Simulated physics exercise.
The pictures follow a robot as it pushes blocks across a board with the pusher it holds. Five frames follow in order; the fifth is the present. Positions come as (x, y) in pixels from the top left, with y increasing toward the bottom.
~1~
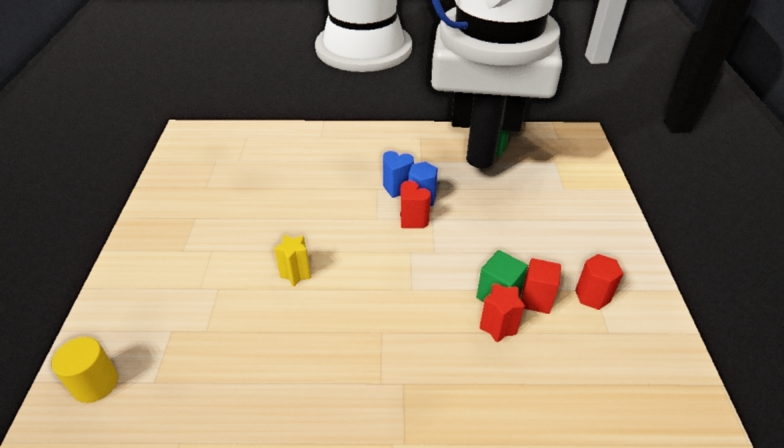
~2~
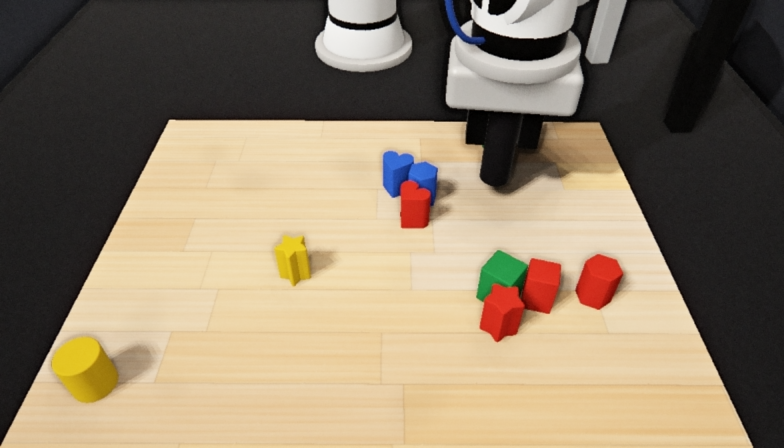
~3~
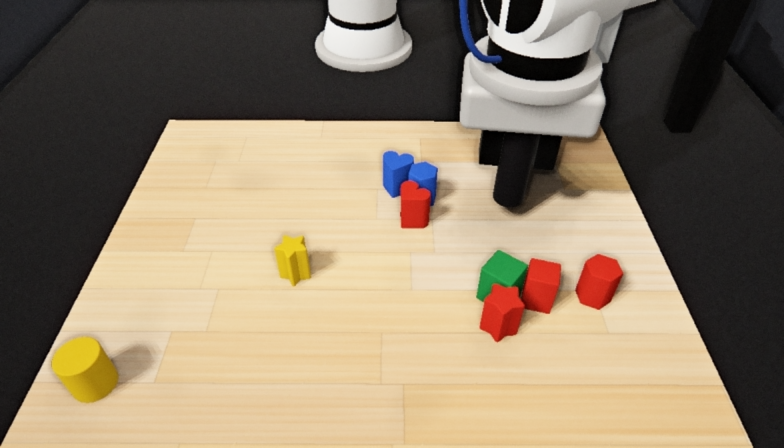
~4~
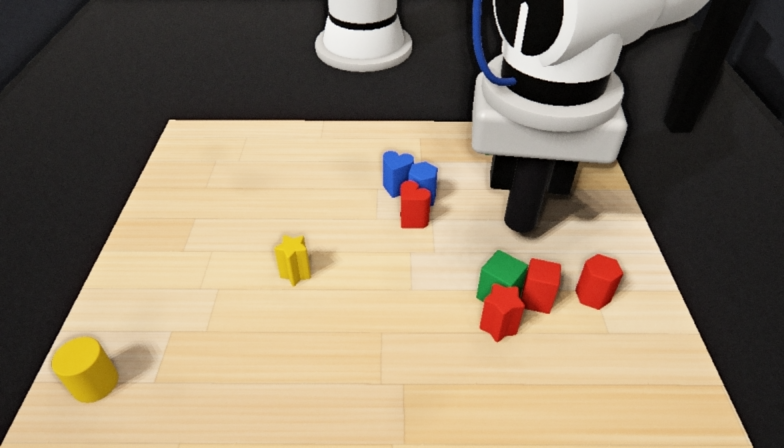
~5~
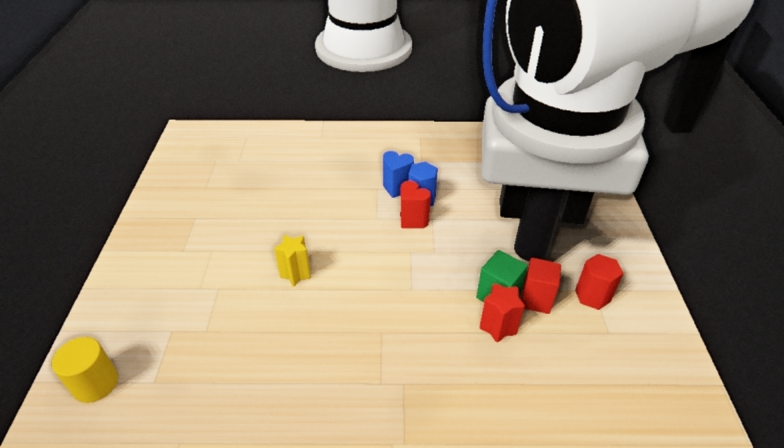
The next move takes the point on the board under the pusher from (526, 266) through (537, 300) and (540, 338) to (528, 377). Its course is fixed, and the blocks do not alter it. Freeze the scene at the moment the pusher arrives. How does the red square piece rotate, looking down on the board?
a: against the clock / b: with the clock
a (against the clock)
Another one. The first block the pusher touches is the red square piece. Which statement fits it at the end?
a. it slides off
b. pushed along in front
That would be a.
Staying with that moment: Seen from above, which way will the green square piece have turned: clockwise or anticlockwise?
Spin direction: Clockwise.
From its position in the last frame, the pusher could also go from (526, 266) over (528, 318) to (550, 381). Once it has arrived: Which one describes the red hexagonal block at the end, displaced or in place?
The red hexagonal block does not move.
On the path given first. One third of the way, pusher at (541, 284); green square piece at (503, 270), turned 20° clockwise; red star at (503, 299); red square piece at (555, 298), turned 20° anticlockwise.
Two thirds of the way, pusher at (545, 322); green square piece at (503, 270), turned 20° clockwise; red star at (503, 299); red square piece at (567, 339), turned 40° anticlockwise.
At the end, pusher at (533, 361); green square piece at (503, 270), turned 20° clockwise; red star at (503, 299); red square piece at (576, 364), turned 75° anticlockwise; red hexagonal block unmoved.
